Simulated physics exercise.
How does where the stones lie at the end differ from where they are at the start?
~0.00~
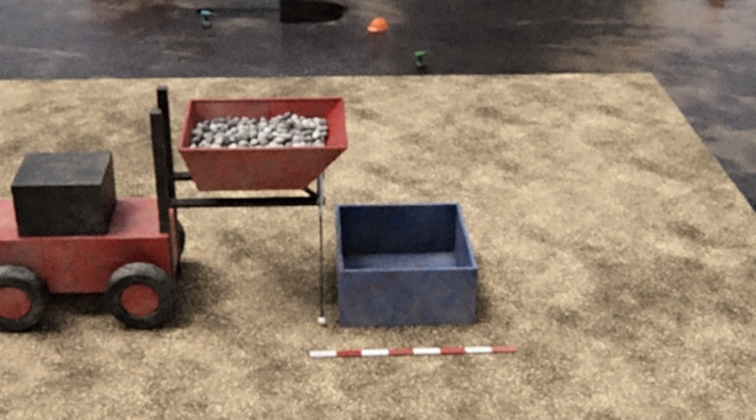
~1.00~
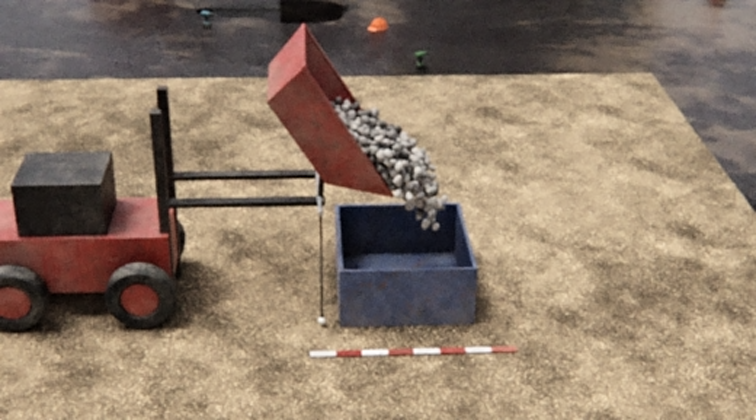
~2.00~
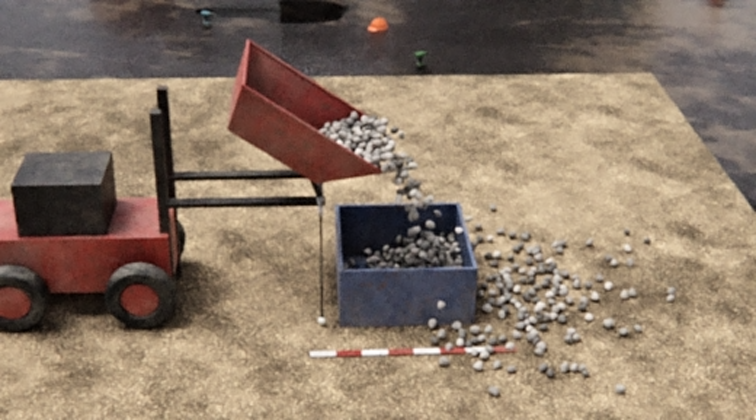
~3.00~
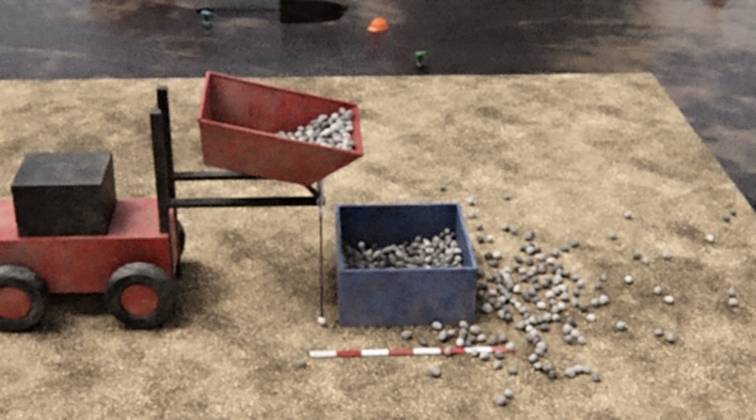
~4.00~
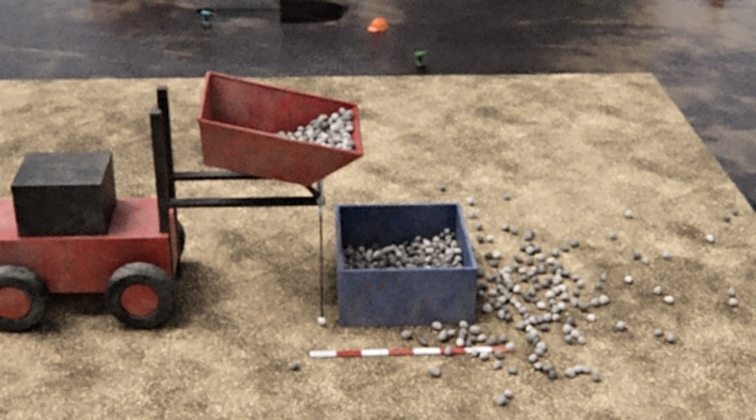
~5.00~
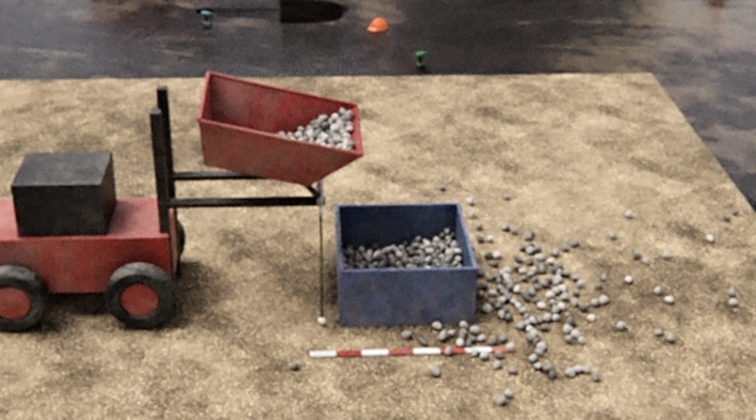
At the start the stones are all heaped in the raised red skip. At the end most are lower down and to the right, in the blue bin and scattered on the floor beside it, while some remain in the skip.
On a sandy floor with dark, glossy ground behind it, seen from slightly above, a red and black forklift stands at the left. It holds a red skip of grey stones up beside an open blue bin, with a red and white striped rod on the floor in front. The skip tips steeply to the right, and stones pour over its lip towards the bin. Many land inside, while others scatter over the floor to the right. The skip then tilts partly back and the flow stops. At the end everything is still, with stones in the bin, on the floor and in the skip.
